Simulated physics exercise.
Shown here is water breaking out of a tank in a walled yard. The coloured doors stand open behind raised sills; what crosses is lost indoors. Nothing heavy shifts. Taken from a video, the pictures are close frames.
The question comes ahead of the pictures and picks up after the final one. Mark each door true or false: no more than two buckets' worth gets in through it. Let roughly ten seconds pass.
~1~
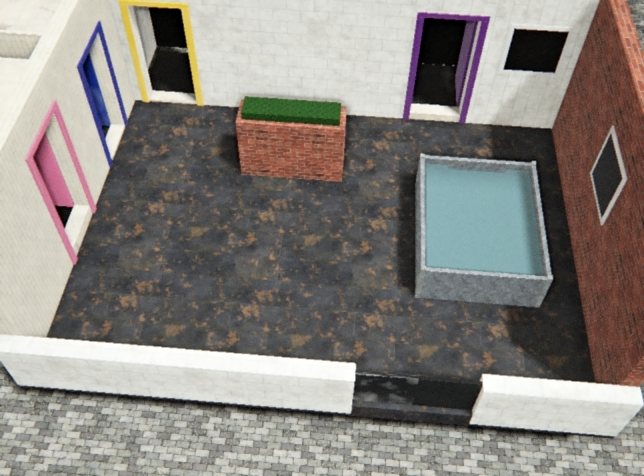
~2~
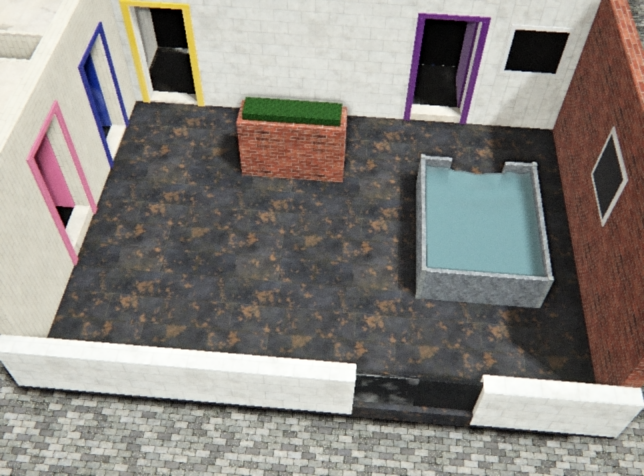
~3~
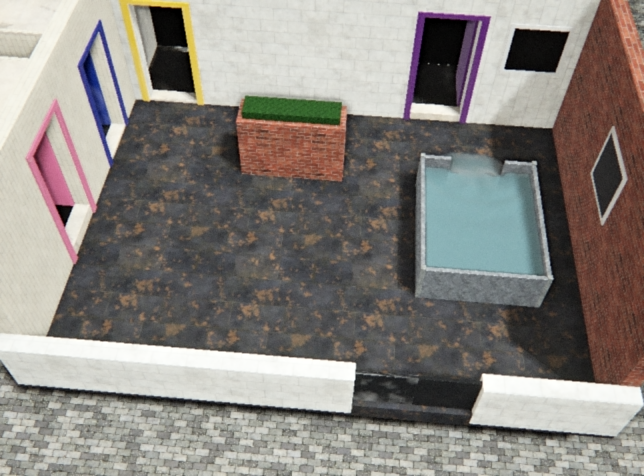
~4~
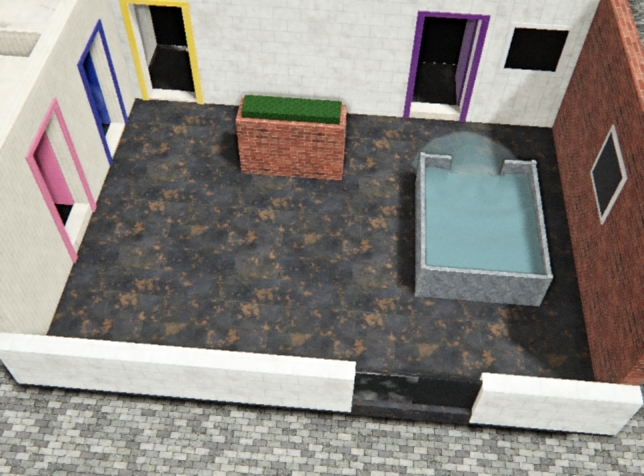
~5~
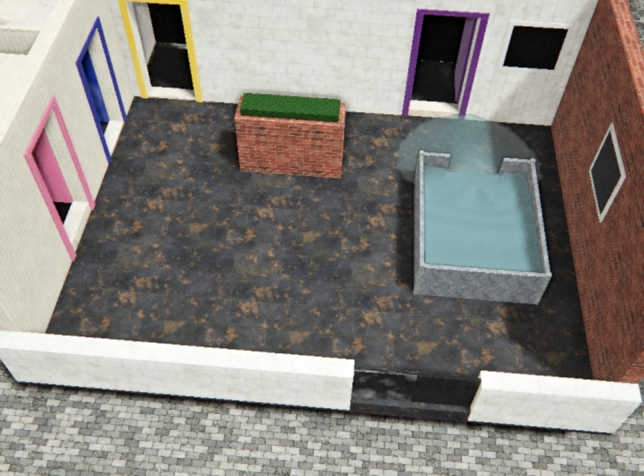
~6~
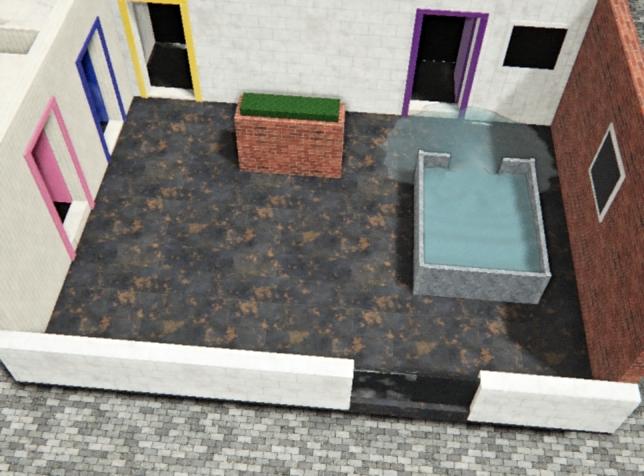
Pink door: True, blue door: False, purple door: False, yellow door: False.
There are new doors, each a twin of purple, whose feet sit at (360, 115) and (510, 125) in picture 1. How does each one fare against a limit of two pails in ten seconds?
In order: Falls short, exceeds it.
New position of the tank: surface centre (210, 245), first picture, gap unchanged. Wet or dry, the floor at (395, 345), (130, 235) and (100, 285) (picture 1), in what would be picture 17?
In order: Untouched, untouched, untouched.
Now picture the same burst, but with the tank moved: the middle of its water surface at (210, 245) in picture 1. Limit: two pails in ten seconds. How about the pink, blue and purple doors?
The pink door stays within the limit; the blue door exceeds the limit; the purple door stays within the limit.
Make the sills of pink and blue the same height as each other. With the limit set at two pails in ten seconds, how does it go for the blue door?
The blue door door remains short of it.
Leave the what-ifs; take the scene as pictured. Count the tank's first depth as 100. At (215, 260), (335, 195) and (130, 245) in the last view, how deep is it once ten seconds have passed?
Approx. values, in order: 10 %, 2 %, 4 %.
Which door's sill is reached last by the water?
It's the pink one.
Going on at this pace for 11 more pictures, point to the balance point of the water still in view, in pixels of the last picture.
Estimate: (467, 199).
A moment on, water covers 15 % of the floor; the pink door not reached, the blue door not reached, the purple door over two buckets in, the yellow door not reached.
Next, water covers 20 % of the floor; the pink door not reached, the blue door not reached, the purple door far over two buckets in, the yellow door not reached.
Then, water covers 40 % of the floor; the pink door not reached, the blue door not reached, the purple door far over two buckets in, the yellow door wet at the sill, nothing in.
Later, water covers 55 % of the floor; the pink door wet at the sill, nothing in, the blue door over two buckets in, the purple door far over two buckets in, the yellow door under two buckets in.
In the end, water covers 95 % of the floor; the pink door wet at the sill, nothing in, the blue door over two buckets in, the purple door far over two buckets in, the yellow door over two buckets in.
